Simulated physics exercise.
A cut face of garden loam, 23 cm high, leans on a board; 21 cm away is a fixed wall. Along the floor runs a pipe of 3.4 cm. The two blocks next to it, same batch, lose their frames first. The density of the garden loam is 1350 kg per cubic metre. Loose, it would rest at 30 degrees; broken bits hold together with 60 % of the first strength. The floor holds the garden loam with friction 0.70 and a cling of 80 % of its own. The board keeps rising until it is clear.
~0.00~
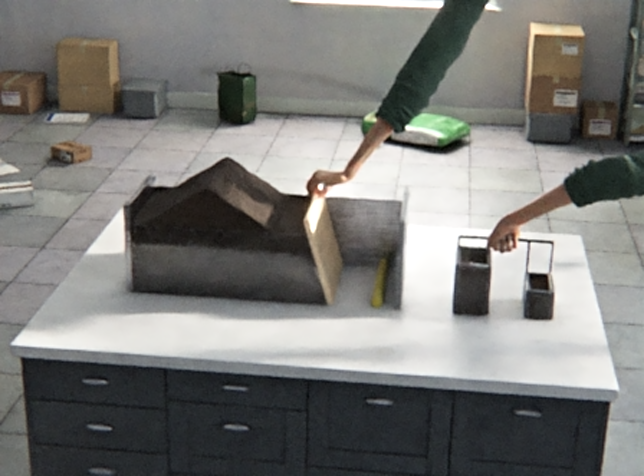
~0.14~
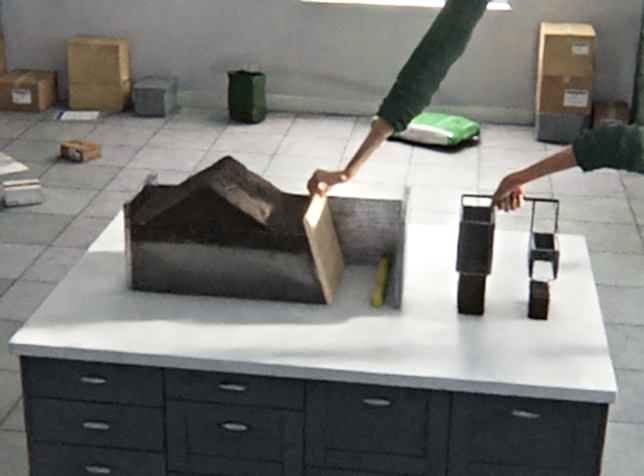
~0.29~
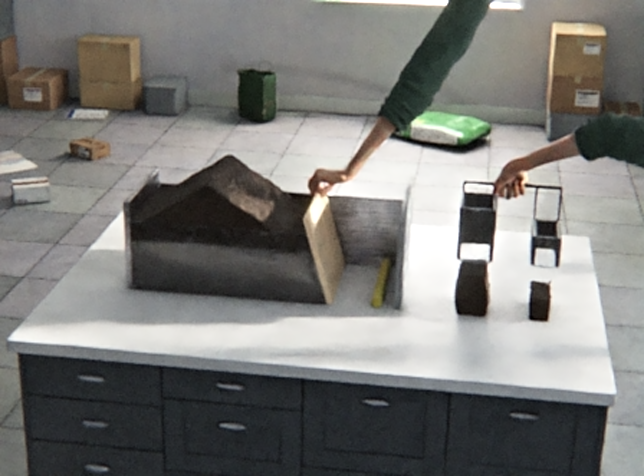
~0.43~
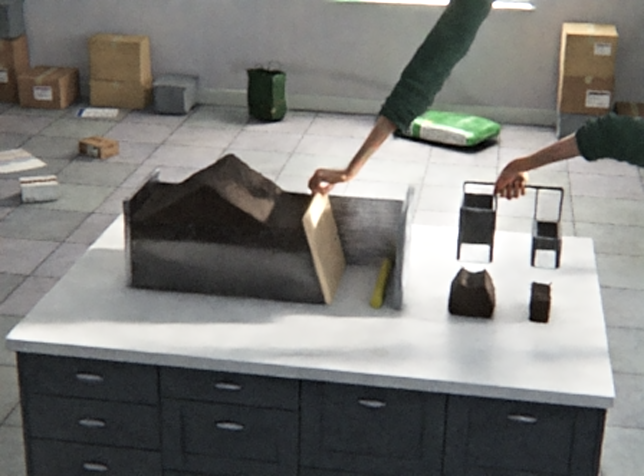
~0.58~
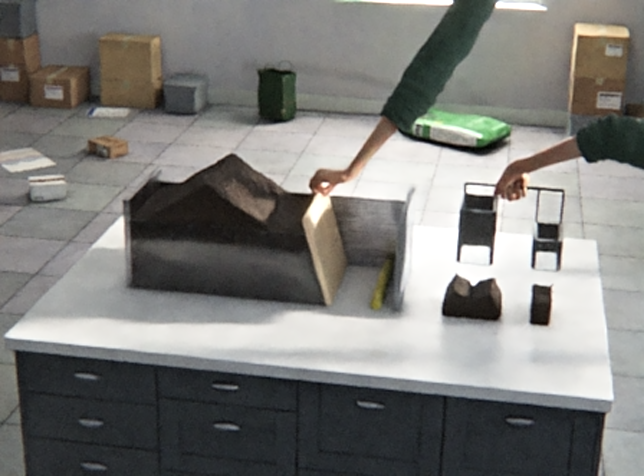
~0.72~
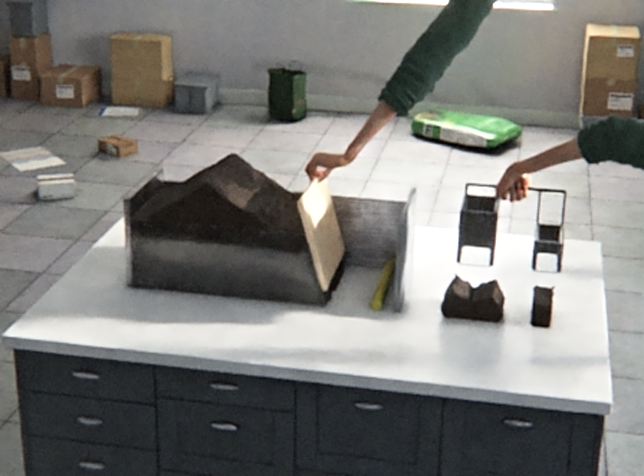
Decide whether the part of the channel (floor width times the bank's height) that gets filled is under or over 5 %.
The result is under 5 %.
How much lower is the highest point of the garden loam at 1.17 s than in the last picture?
Roughly 0.0 cm.
After 0.93 s, the face still stands, with nothing on top of the pipe; the channel is 0 % full.
After 1.17 s, the face still stands, with nothing on top of the pipe; the channel is 0 % full.
After 1.41 s, the face still stands, with nothing on top of the pipe; the channel is 0 % full.
After 1.65 s, the face still stands, with nothing on top of the pipe; the channel is 0 % full.
After 1.70 s, at the end, the face still stands, with nothing on top of the pipe; the channel is 0 % full.
